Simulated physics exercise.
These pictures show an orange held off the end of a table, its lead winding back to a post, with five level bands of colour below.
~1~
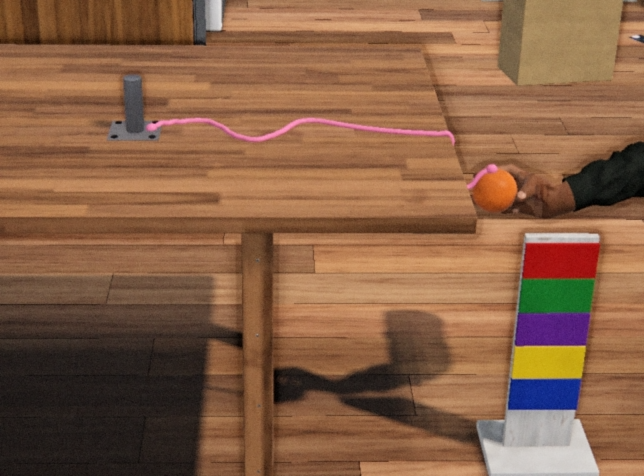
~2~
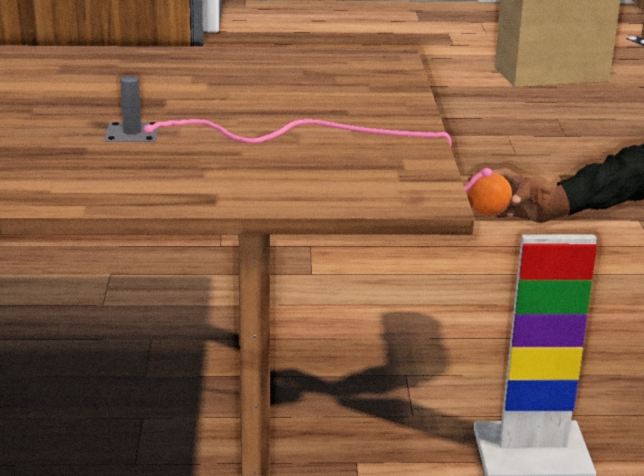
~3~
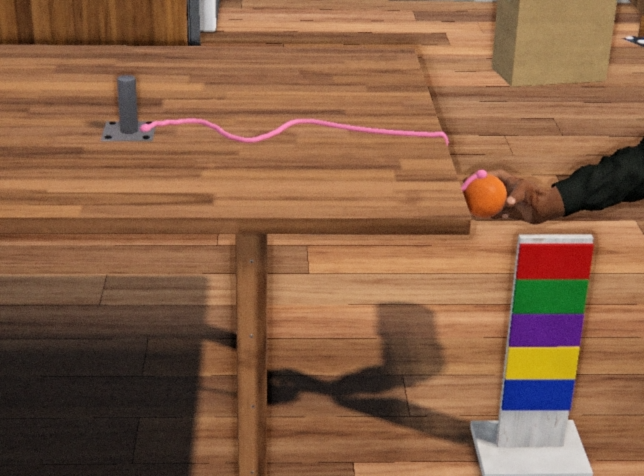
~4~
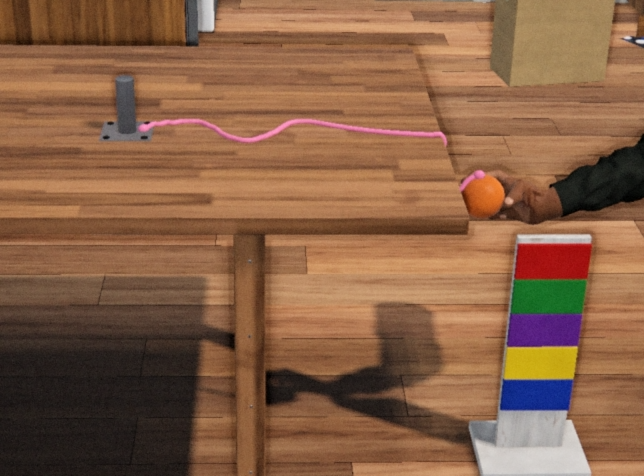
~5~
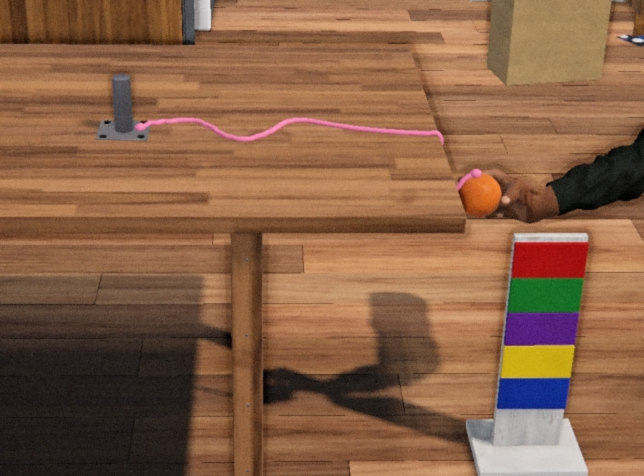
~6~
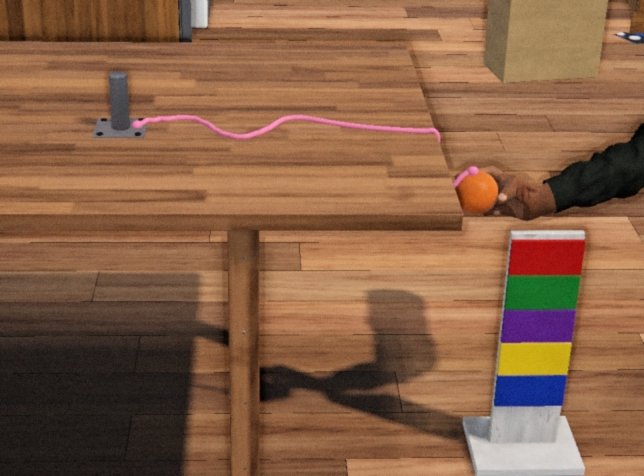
In a room with wood-plank flooring, a wooden table is seen from slightly above, its right end in view. A pink cord winds from a grey post on the tabletop to the table's edge, where a hand in a dark sleeve holds an orange ball above a stand banded red, green, purple, yellow and blue. The hand and ball stay still while the camera drifts slightly, shifting everything a little leftward.
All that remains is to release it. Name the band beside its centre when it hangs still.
At green.
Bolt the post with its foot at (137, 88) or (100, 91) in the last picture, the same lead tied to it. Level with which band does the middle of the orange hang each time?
It would be green; red.
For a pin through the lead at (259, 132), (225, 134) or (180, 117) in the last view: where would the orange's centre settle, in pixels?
In that order: (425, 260), (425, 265) and (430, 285).
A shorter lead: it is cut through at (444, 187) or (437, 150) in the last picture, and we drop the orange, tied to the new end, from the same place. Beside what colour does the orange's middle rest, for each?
Taking them in turn: Red; higher than all five.
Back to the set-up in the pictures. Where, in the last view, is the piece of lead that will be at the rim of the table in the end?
It lies at about (376, 129).
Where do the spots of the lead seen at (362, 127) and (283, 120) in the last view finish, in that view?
The first at (421, 125), the second at (338, 125).
Early on, orange near (455, 284); level with green.
Midway, orange near (389, 284); level with green.
Near the end, orange near (427, 290); level with green.
Finally, orange near (430, 290); level with green. Its centre hangs level with the green band.
